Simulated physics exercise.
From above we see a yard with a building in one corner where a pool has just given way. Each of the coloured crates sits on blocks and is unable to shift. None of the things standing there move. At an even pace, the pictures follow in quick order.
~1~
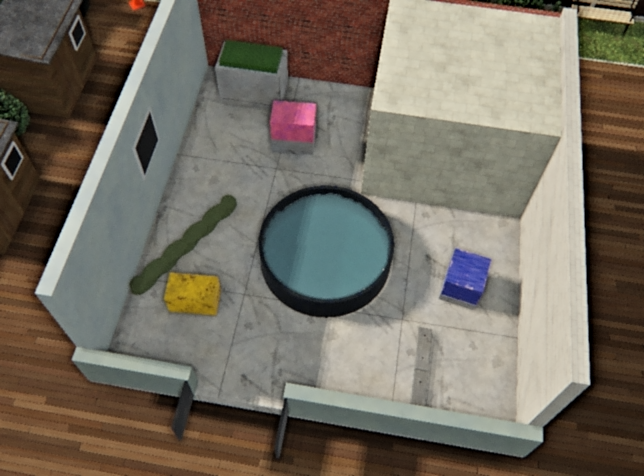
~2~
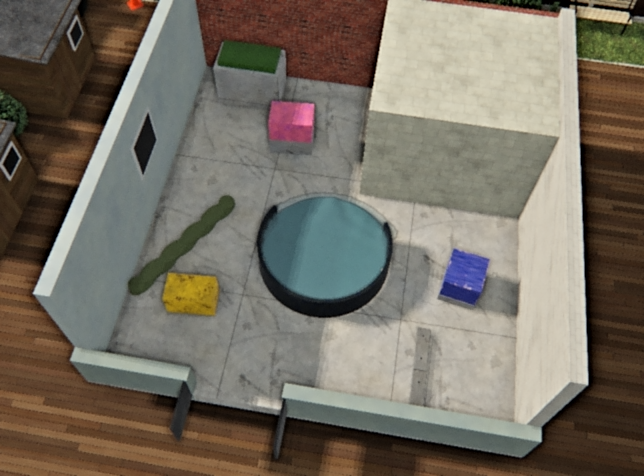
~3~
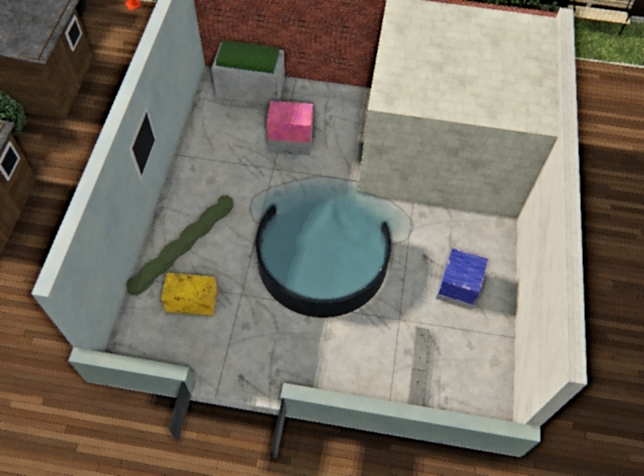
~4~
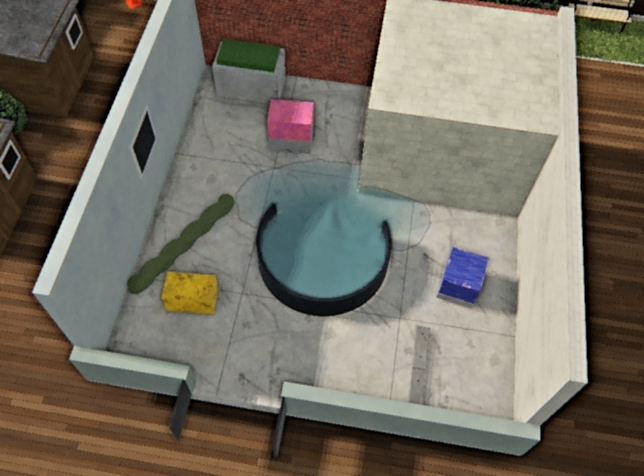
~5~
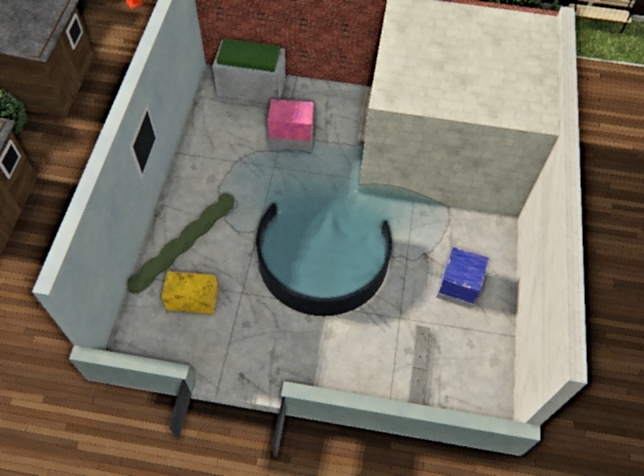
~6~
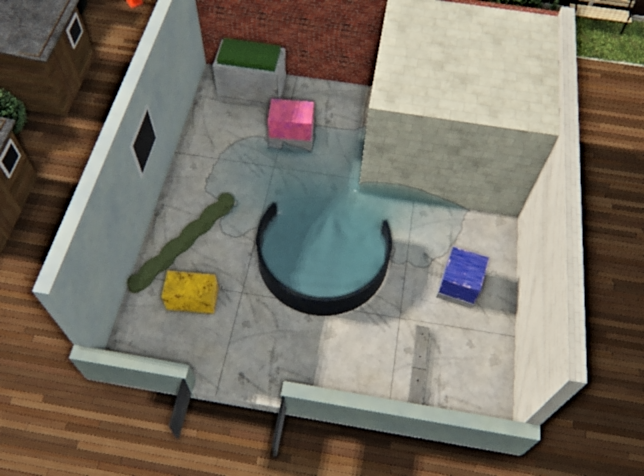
We see a round pool standing full in a walled yard among coloured crates; its far side opens, and water pours out through the gap, spreading steadily across the paving toward the pink crate and alongside the corner building.
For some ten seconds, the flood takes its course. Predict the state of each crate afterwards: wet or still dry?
Outcome: The blue crate is out of reach of the water; the pink crate is out of reach of the water; the yellow crate is within reach of the water.
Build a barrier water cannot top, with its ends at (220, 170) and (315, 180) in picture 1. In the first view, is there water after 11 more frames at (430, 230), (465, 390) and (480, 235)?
Outcome by spot, in order - watered, unwatered, watered.
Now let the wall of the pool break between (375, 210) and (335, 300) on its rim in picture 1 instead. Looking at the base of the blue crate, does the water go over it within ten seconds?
I'd say the blue crate is flooded.
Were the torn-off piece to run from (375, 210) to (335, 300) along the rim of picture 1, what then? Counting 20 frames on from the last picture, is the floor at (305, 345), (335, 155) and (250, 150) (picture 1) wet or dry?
Order as asked: Swamped, untouched, untouched.
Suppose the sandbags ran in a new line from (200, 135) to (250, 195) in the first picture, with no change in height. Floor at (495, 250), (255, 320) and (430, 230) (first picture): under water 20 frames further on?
In turn: Flooded, no water, flooded.
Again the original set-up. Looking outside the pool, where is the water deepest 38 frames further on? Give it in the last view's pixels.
Near (184, 233).
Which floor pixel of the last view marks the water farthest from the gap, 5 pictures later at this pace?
The wet edge reaches furthest near (194, 100).
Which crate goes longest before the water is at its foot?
I'd go with the one in yellow.
A moment on, water covers 35 % of the floor; the blue crate water round its plinth, the pink crate water round its plinth, the yellow crate not reached.
Next, water covers 40 % of the floor; the blue crate water round its plinth, the pink crate water round its plinth, the yellow crate not reached.
Then, water covers 60 % of the floor; the blue crate water round its plinth, the pink crate water round its plinth, the yellow crate water round its plinth.
Later, water covers 65 % of the floor; the blue crate water round its plinth, the pink crate water round its plinth, the yellow crate water round its plinth.
In the end, water covers 90 % of the floor; the blue crate stayed above the water, the pink crate stayed above the water, the yellow crate was topped.
